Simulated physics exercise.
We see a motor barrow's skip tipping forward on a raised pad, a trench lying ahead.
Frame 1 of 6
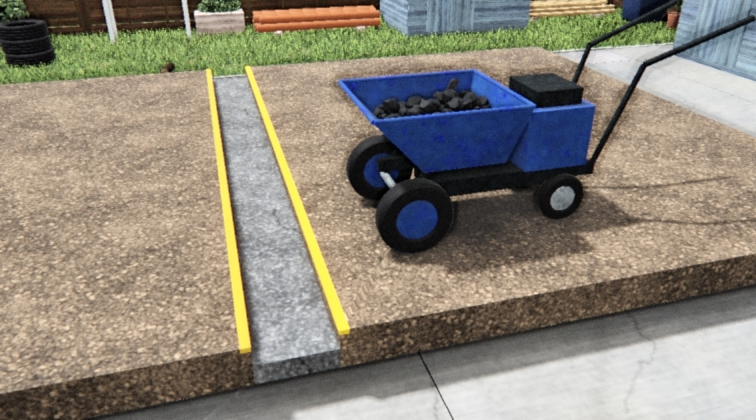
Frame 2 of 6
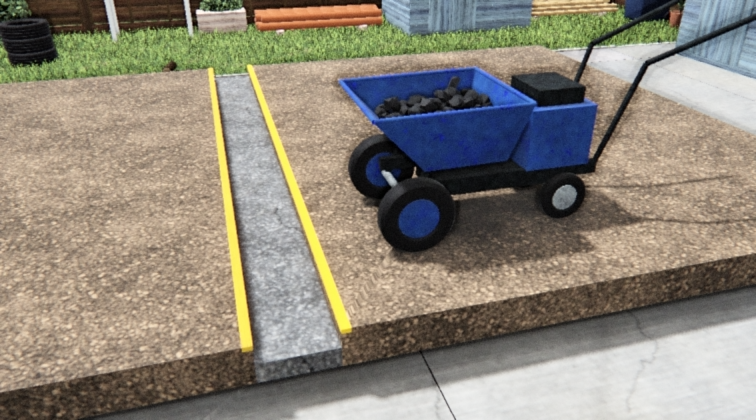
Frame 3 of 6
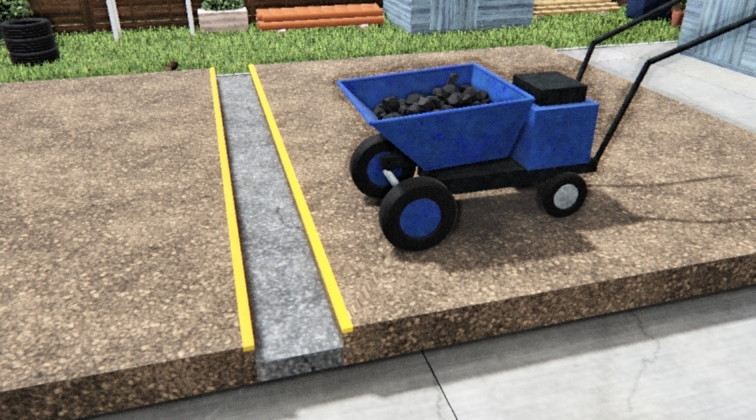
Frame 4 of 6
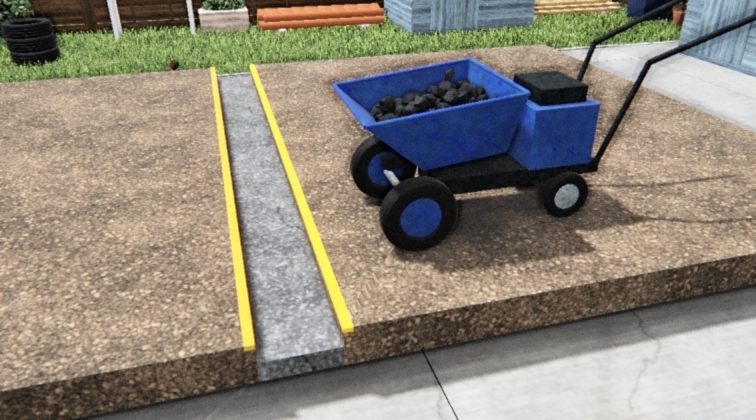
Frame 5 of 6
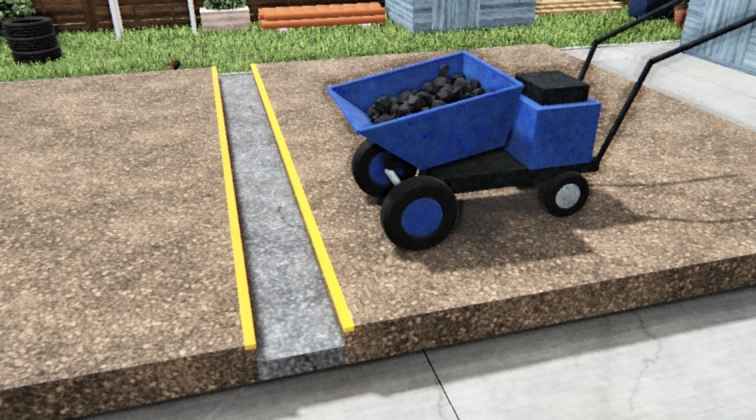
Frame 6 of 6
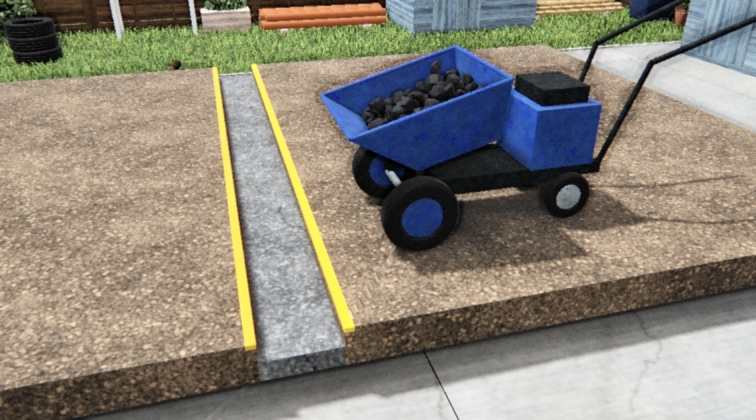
A blue motor barrow with black handles stands at the right on a raised brown pad, seen from slightly above and to its side, with grass and sheds behind. Its skip holds dark lumps, and to the left a shallow grey trench edged by two yellow strips crosses the pad. The skip starts level, then tips slowly forward to the left, its lip lowering and its back rising, while the wheels stay put and the view shifts barely.
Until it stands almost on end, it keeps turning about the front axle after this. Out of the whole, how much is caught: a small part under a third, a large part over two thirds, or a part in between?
Out of the whole, a large part is caught.
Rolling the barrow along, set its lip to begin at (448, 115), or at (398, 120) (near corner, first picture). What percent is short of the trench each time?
In order: 40 % and 10 %.
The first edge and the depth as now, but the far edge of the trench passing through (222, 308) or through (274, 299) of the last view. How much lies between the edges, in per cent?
I'd say some 90 in a hundred, followed by 60 in a hundred.
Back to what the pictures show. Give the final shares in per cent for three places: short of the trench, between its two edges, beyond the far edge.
Short: 0; between: 80; beyond: 5 per cent.
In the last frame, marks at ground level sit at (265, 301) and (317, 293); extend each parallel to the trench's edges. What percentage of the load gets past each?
Estimate, first then second: 20 %, 80 %.
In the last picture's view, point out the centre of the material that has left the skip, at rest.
Close to (271, 243), more or less.
Shortly afterwards, skip tipped steeply; the whole lot in the skip.
Next, skip tipped right over; the bulk in the skip; a little in or heaped over the trench.
Some moments later, skip tipped right over; near a quarter in the skip; the bulk in or heaped over the trench; a little beyond it.
In the end, skip tipped right over; a little in the skip; the bulk in or heaped over the trench; a little beyond it.
